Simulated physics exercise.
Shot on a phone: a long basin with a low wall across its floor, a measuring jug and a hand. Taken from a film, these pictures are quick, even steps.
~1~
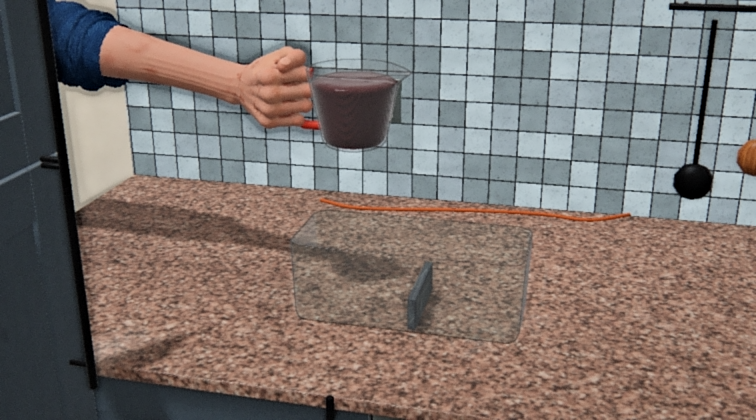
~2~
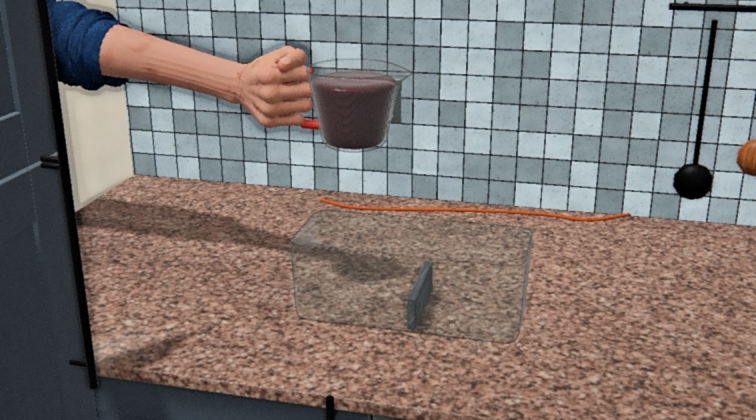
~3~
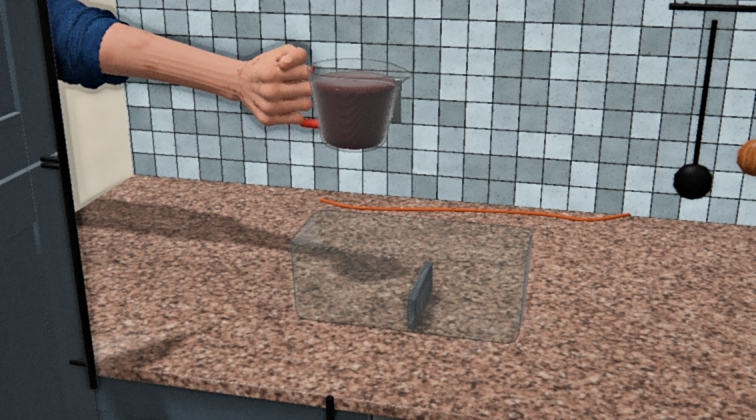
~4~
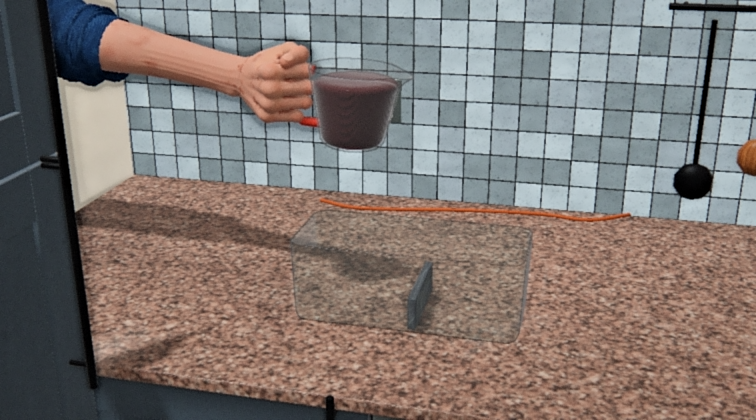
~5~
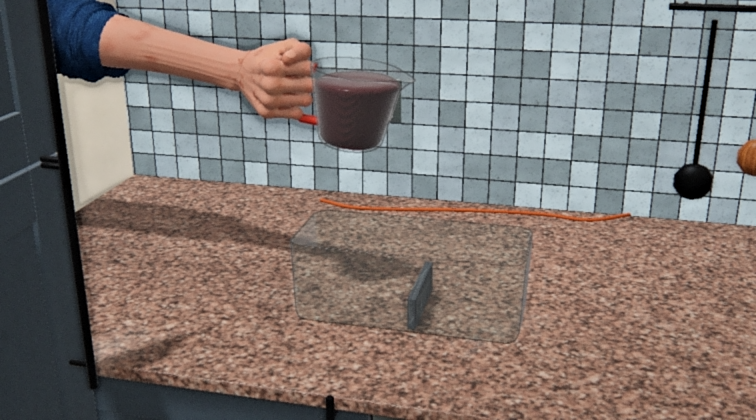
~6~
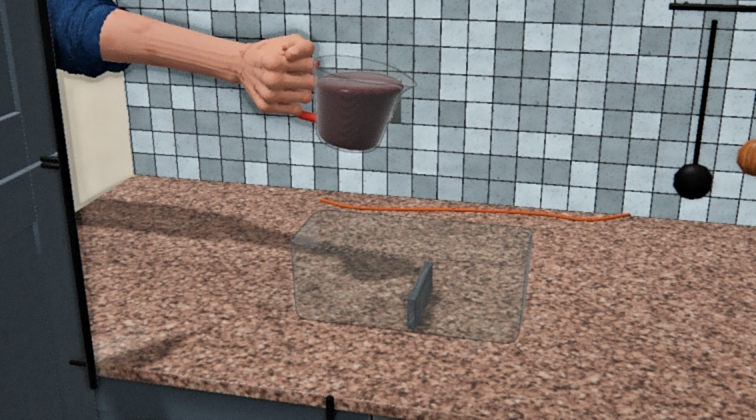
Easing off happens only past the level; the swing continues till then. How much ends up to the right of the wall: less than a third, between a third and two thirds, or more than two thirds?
The right side is left with enough to pass two thirds.
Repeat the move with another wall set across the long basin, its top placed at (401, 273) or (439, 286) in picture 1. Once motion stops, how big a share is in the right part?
In order, some 95 and 80 in a hundred.
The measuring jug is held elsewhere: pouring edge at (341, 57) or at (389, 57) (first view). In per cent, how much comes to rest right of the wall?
5 % and 85 %.
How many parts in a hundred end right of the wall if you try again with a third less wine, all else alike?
About 90 %.
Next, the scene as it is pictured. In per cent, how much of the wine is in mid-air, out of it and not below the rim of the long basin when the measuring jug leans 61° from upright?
About 25 per cent.
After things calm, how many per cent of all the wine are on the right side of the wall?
Roughly 95 in a hundred.
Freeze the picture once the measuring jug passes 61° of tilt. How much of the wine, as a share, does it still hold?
About 70 %.
A moment on, the measuring jug is tipped part way and 71 per cent is still to pour, 0 is left of the wall and 5 right of it.
Next, the measuring jug is tipped on its side and 19 per cent is still to pour, 2 is left of the wall and 56 right of it.
Then the measuring jug is tipped on its side and 1 per cent is still to pour, 3 is left of the wall and 91 right of it.
Later the measuring jug is tipped on its side and 0 per cent is still to pour, 4 is left of the wall and 94 right of it.
In the end 4 per cent lies left of the wall, 94 right of it and 1 outside.
